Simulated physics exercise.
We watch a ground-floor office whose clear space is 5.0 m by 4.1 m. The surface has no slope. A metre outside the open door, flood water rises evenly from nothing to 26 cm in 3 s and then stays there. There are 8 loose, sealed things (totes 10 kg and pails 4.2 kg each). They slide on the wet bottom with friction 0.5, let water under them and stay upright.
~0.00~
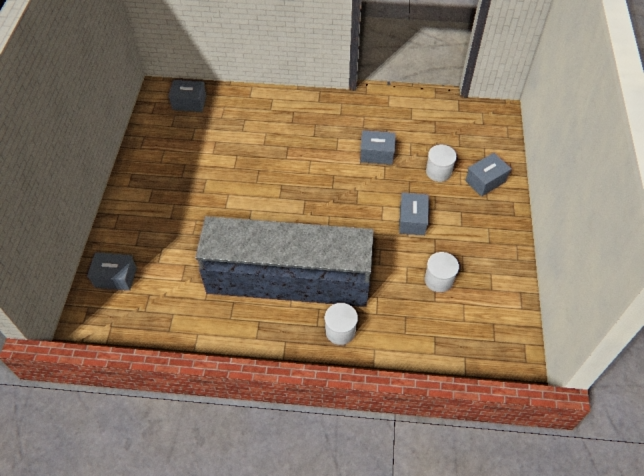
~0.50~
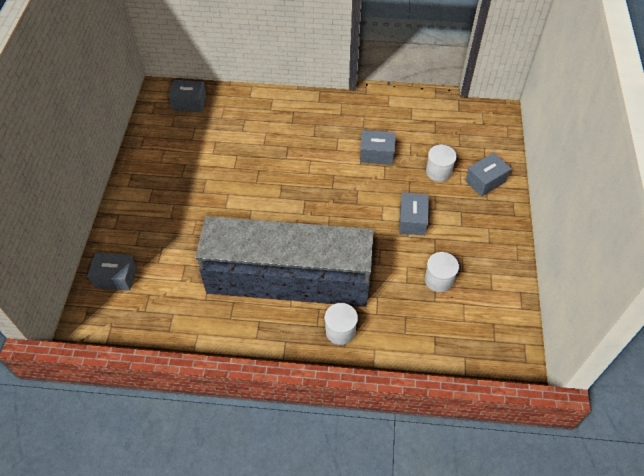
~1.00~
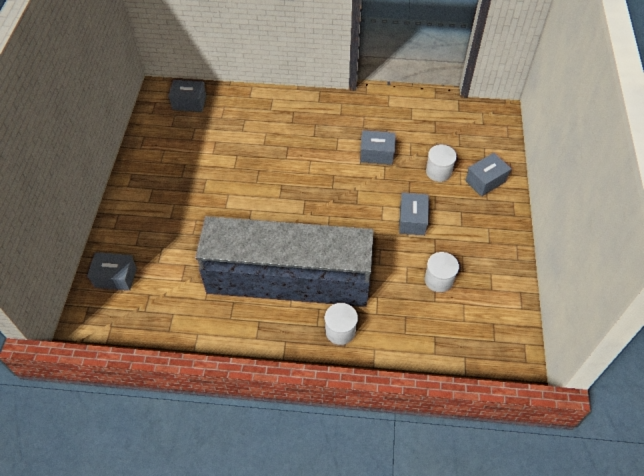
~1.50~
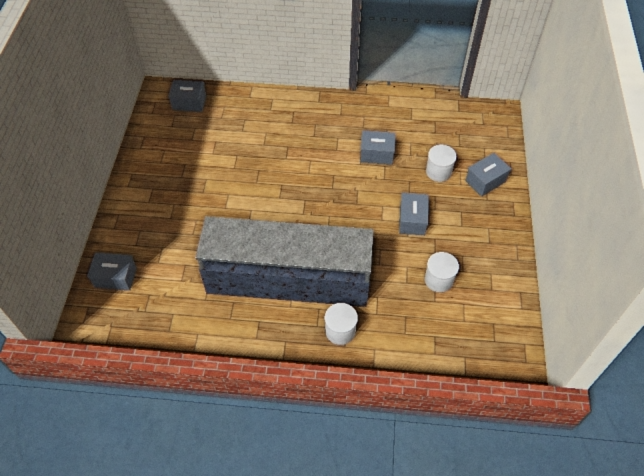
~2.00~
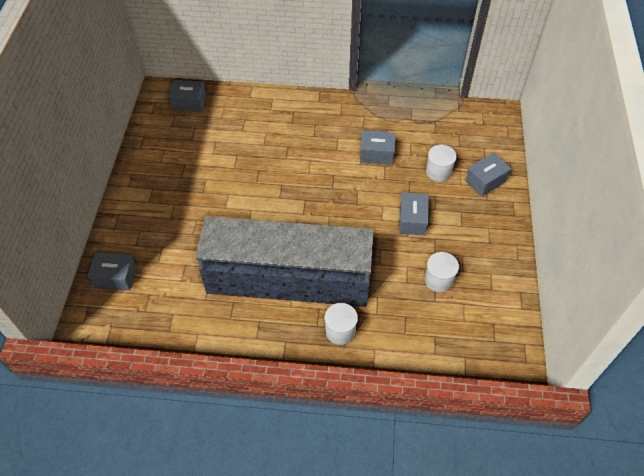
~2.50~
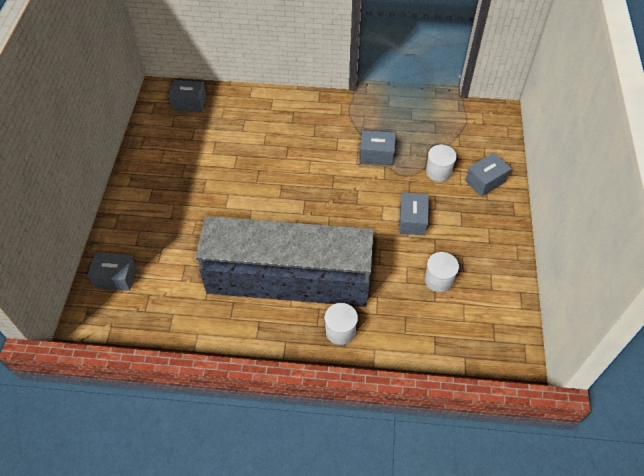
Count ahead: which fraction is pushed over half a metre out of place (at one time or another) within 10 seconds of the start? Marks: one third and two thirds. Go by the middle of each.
Share: Two thirds or above.
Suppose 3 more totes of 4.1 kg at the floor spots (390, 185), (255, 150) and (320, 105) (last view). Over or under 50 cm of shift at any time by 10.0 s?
In turn: Past it, short of it, less.
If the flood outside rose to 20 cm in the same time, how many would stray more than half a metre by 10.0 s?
In that case 6 of them.
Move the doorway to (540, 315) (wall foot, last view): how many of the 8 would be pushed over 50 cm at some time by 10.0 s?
Then 4.
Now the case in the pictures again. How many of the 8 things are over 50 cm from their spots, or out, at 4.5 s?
By then 4.
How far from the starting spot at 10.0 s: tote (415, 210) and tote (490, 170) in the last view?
In that order: 350 cm, 250 cm.
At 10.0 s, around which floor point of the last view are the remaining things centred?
At about (237, 242).
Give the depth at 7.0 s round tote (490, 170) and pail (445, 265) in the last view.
About 18 and 12 cm.
After 3.5 s 2 of 8 are over 50 cm from their spots; 0 afloat.
After 4.5 s 4 of 8 are over 50 cm from their spots; 0 afloat.
After 7.0 s 6 of 8 are over 50 cm from their spots; 3 afloat.
After 10.0 s 6 of 8 are over 50 cm from their spots, and 6 have been at some point; 6 afloat.
